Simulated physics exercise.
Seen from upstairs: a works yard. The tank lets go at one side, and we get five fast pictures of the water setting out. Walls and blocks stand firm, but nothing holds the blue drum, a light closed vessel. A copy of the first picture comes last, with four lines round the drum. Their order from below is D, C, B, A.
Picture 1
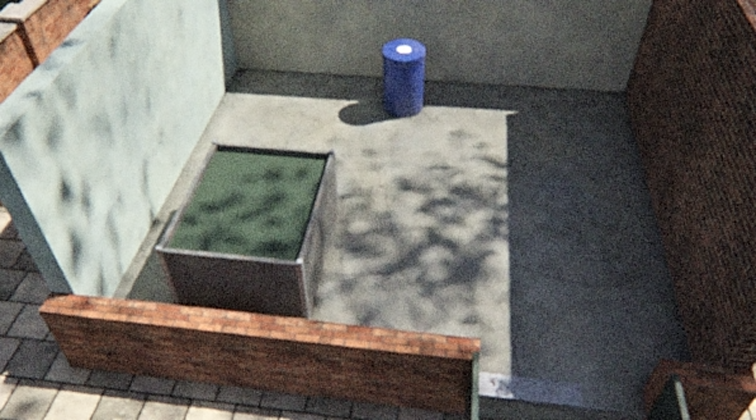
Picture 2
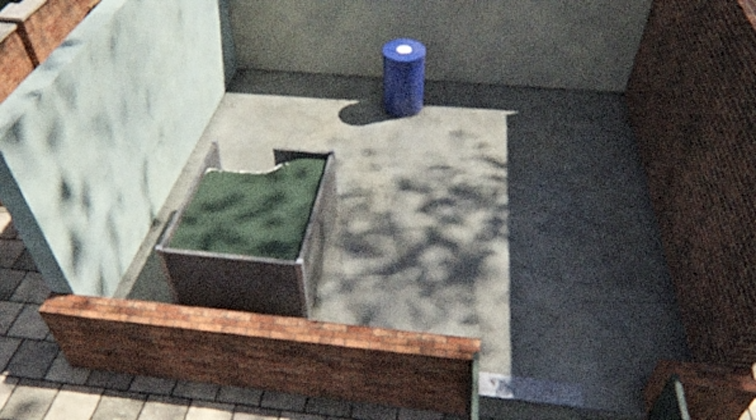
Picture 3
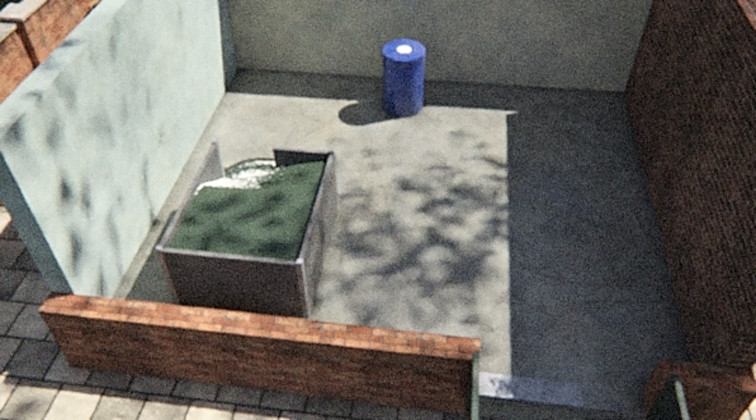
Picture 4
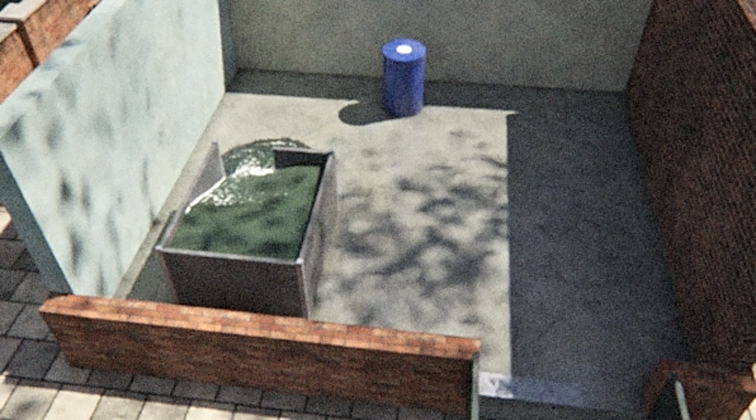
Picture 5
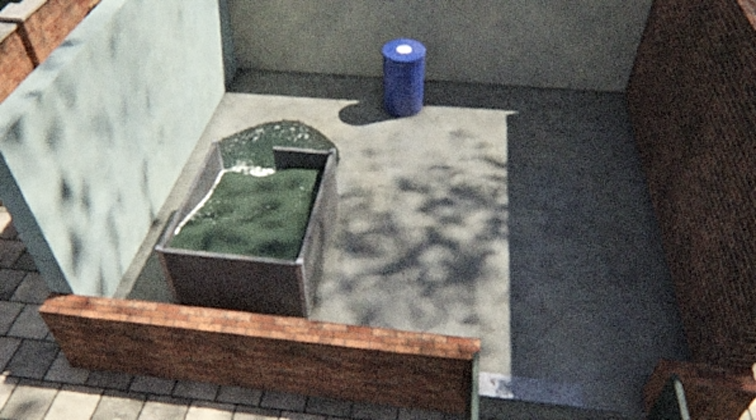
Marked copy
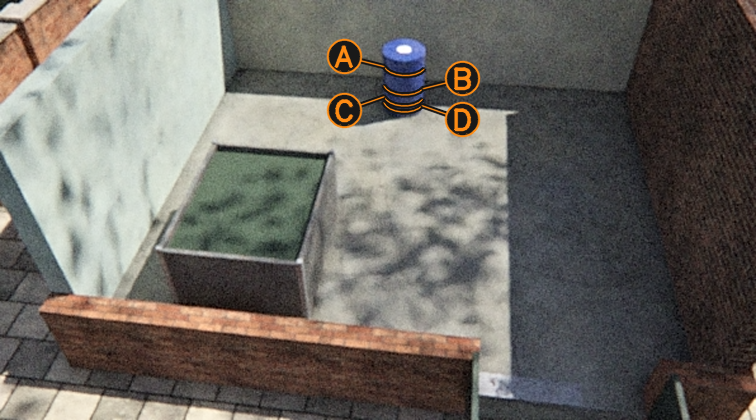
A tank of dark green water opens at its back and water spreads behind it.
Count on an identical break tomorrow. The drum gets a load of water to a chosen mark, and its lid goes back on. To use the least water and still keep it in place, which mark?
The limit is B.
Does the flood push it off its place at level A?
No.
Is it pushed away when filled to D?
Yes, it does.
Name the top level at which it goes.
Here it is level C.
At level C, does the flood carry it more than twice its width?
No.
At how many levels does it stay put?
Two.
In orange, A at (402, 75); B at (401, 94); C at (401, 105); D at (401, 111); from the bottom up D, C, B, A.
With A, it does not move.
With B, it does not move.
With C, it is pushed about half its own width away.
With D, it is pushed about twice its own width away.
